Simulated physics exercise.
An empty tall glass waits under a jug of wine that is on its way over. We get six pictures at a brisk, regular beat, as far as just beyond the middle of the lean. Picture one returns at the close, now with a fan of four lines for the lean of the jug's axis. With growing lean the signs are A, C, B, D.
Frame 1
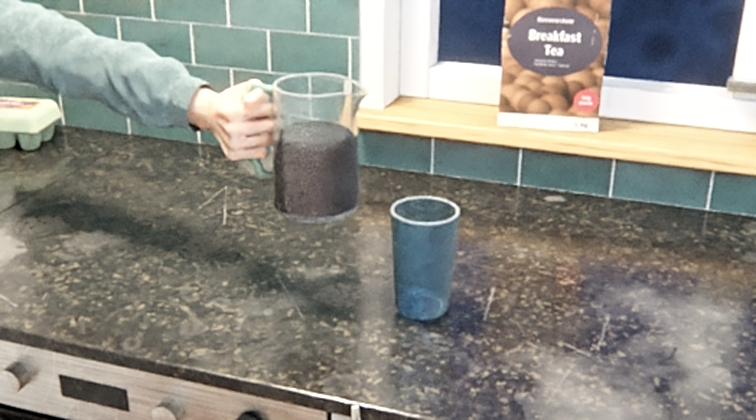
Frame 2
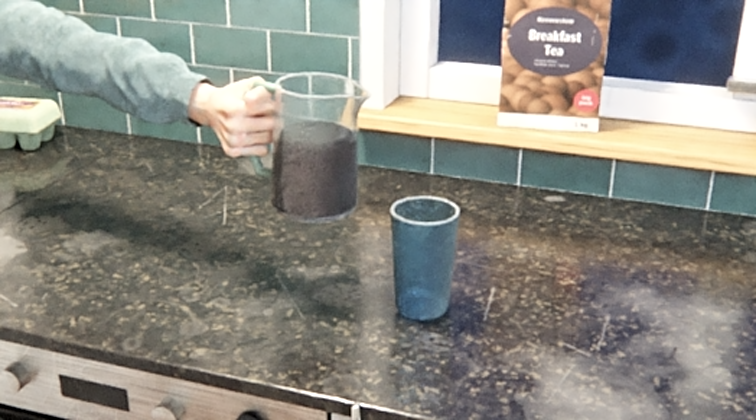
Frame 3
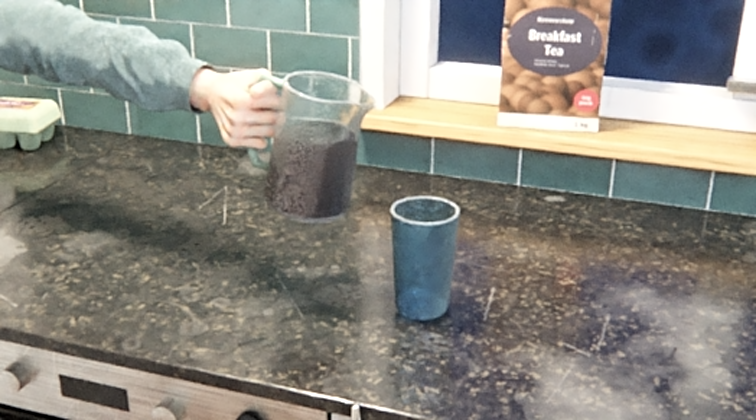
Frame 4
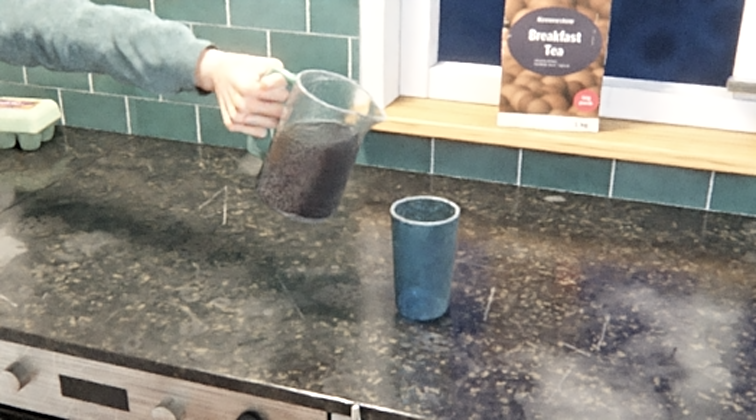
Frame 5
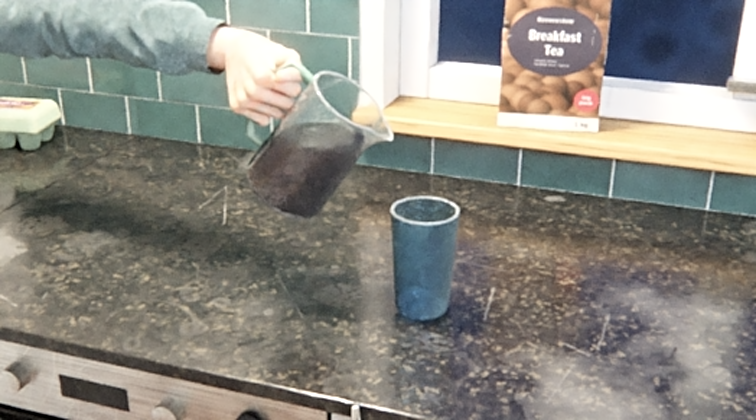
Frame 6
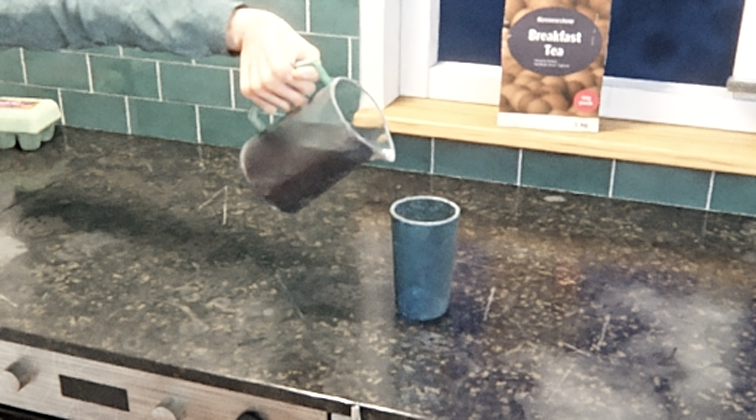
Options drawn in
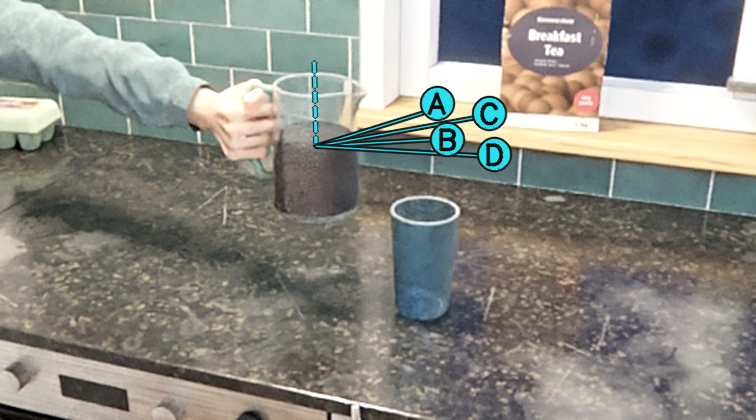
At the start, a hand holds a clear jug of dark liquid upright above a countertop, to the left of an empty blue tall glass. The hand tilts the jug slightly, then more steeply to the right, lowering its lip above the glass while the liquid slants inside and none leaves.
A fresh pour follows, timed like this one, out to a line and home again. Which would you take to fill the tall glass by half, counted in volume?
Use tilt C.
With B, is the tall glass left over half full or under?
Over.
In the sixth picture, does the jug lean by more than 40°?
Yes.
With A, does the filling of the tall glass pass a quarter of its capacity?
Yes, clearly.
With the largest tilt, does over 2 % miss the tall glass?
Yes, it does.
On the marked copy, A at (423, 113); B at (430, 139); C at (472, 118); D at (477, 155).
Choosing A, the tall glass ends with about 31 % of what it can hold.
Choosing B, the tall glass ends with about 66 % of what it can hold.
Choosing C, the tall glass ends with about 48 % of what it can hold.
Choosing D, the tall glass ends with about 71 % of what it can hold; 10 % of the wine is spilt.
